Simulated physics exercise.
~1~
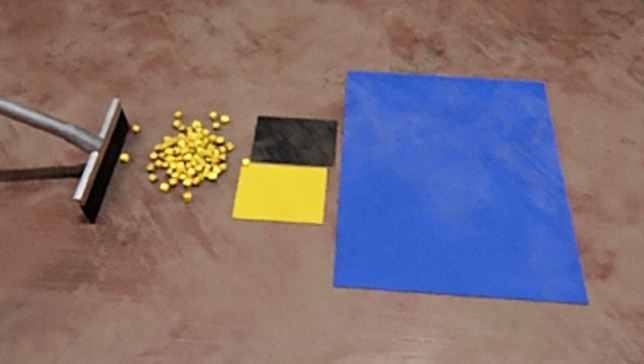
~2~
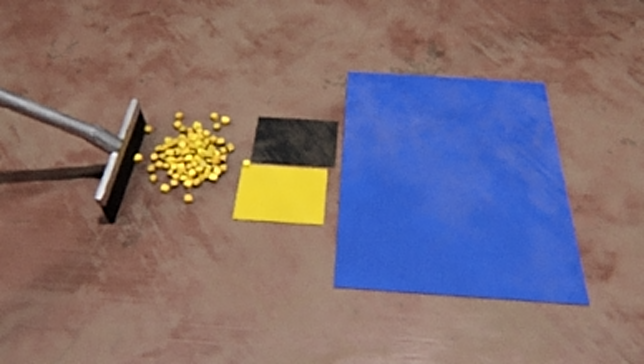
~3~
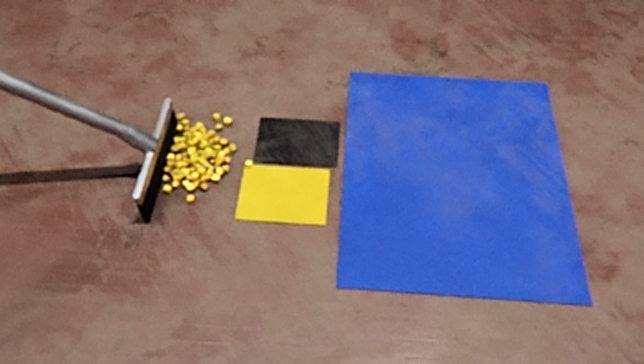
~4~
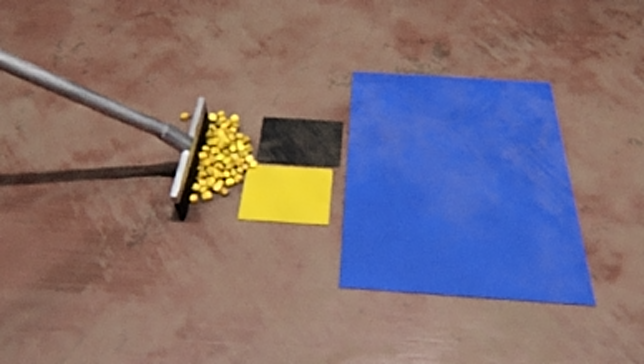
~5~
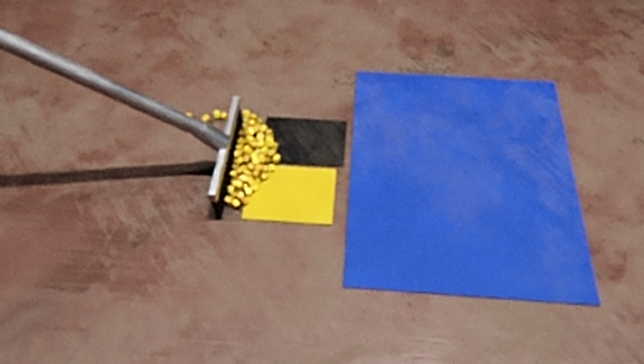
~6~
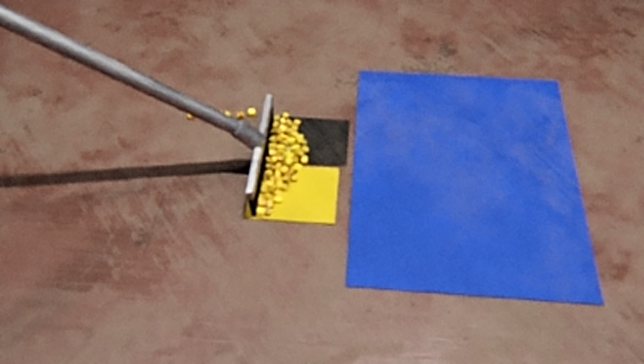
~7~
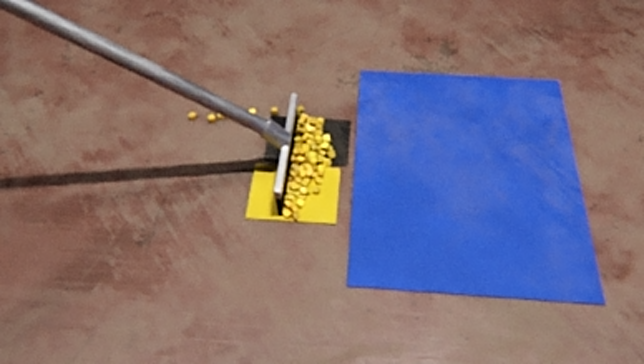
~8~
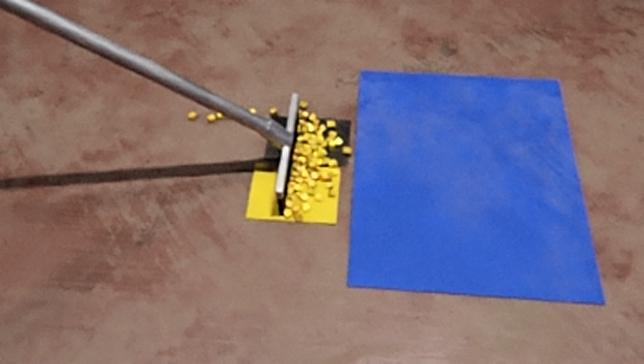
At first, a squeegee on a long grey handle stands at the left of a loose heap of small yellow pieces on a mottled brown floor, with a black mat, a yellow mat and a large blue mat further right. The blade slides right and meets the heap, pressing it into a tighter band. It keeps pushing the pieces onto the black and yellow mats, while a few slip behind it. Finally the blade halts over the two small mats, and the pieces loosen slightly ahead of it, most resting on black and yellow, short of the blue mat.
